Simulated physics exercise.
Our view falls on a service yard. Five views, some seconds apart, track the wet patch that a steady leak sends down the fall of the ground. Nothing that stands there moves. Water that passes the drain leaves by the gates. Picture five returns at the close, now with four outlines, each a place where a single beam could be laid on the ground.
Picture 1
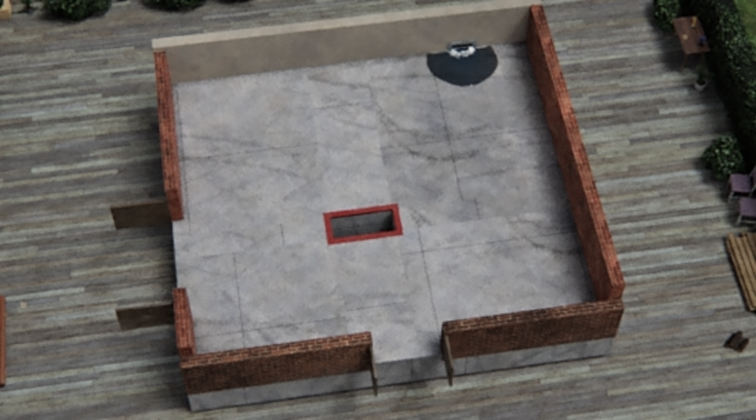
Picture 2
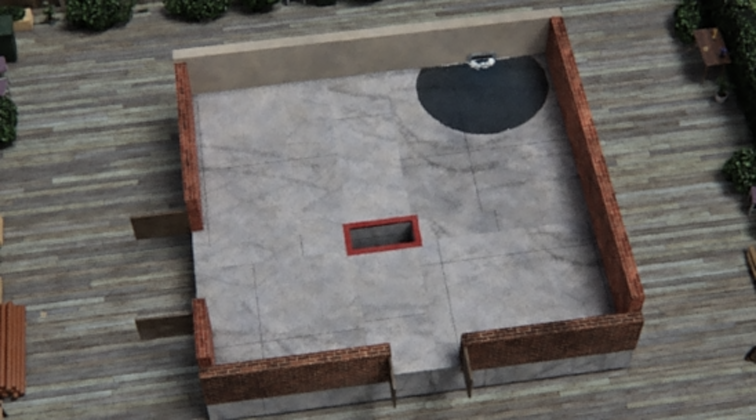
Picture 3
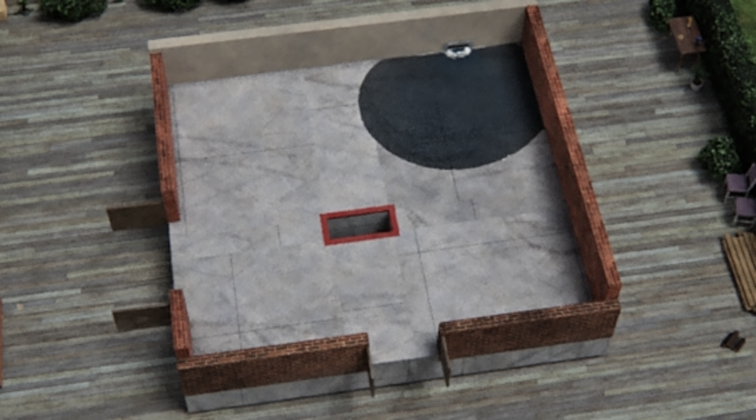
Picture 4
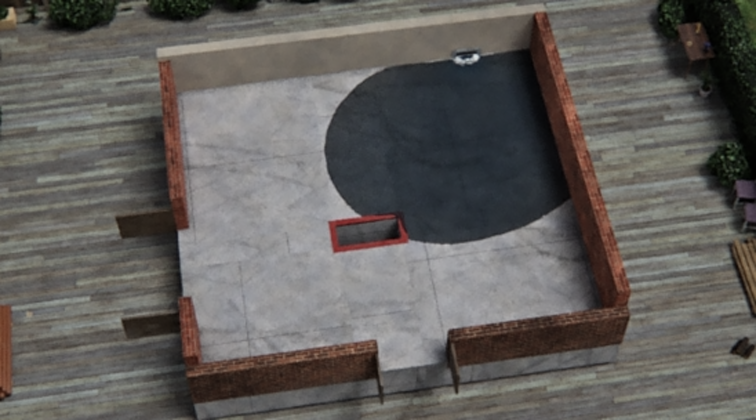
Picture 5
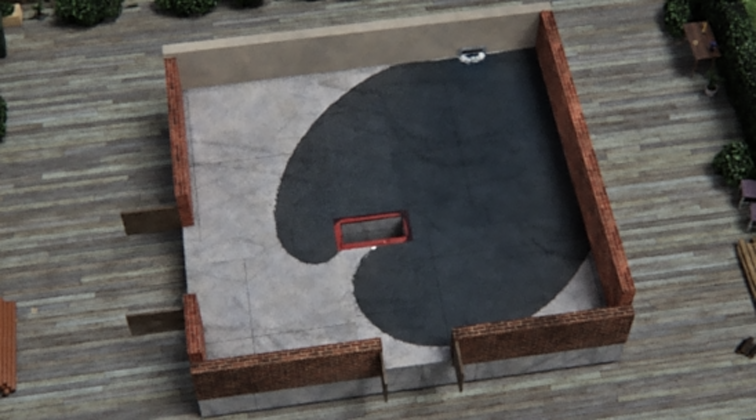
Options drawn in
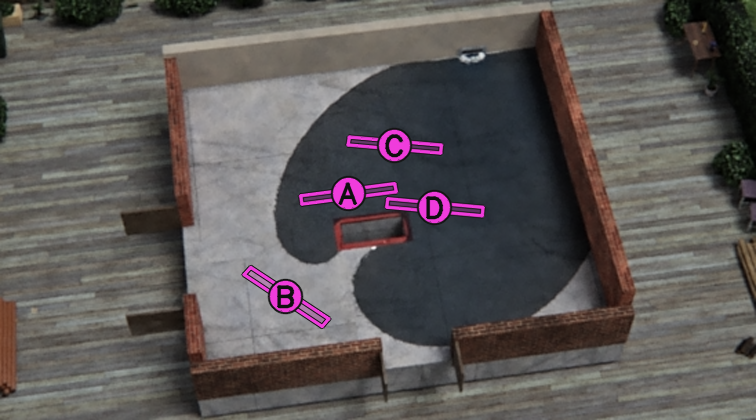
A dark wet patch spreads from a small outfall at the back wall across the pale floor of a brick-walled yard, widening toward the left and front, then curls around both sides of the red-framed drain, which takes in water.
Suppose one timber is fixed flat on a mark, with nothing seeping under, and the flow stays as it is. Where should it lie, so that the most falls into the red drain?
I would pick place B.
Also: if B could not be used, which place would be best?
A it is.
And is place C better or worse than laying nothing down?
It is worse.
On the marked copy, A from (301, 199) to (395, 187); B from (247, 271) to (325, 322); C from (348, 141) to (441, 149); D from (387, 202) to (482, 211).
Choosing A, about 15 % of the stream goes into the red drain, about 78 % out by the gates.
Choosing B, about 26 % of the stream goes into the red drain, about 68 % out by the gates.
Choosing C, about 9 % of the stream goes into the red drain, about 84 % out by the gates.
Choosing D, about 11 % of the stream goes into the red drain, about 84 % out by the gates.
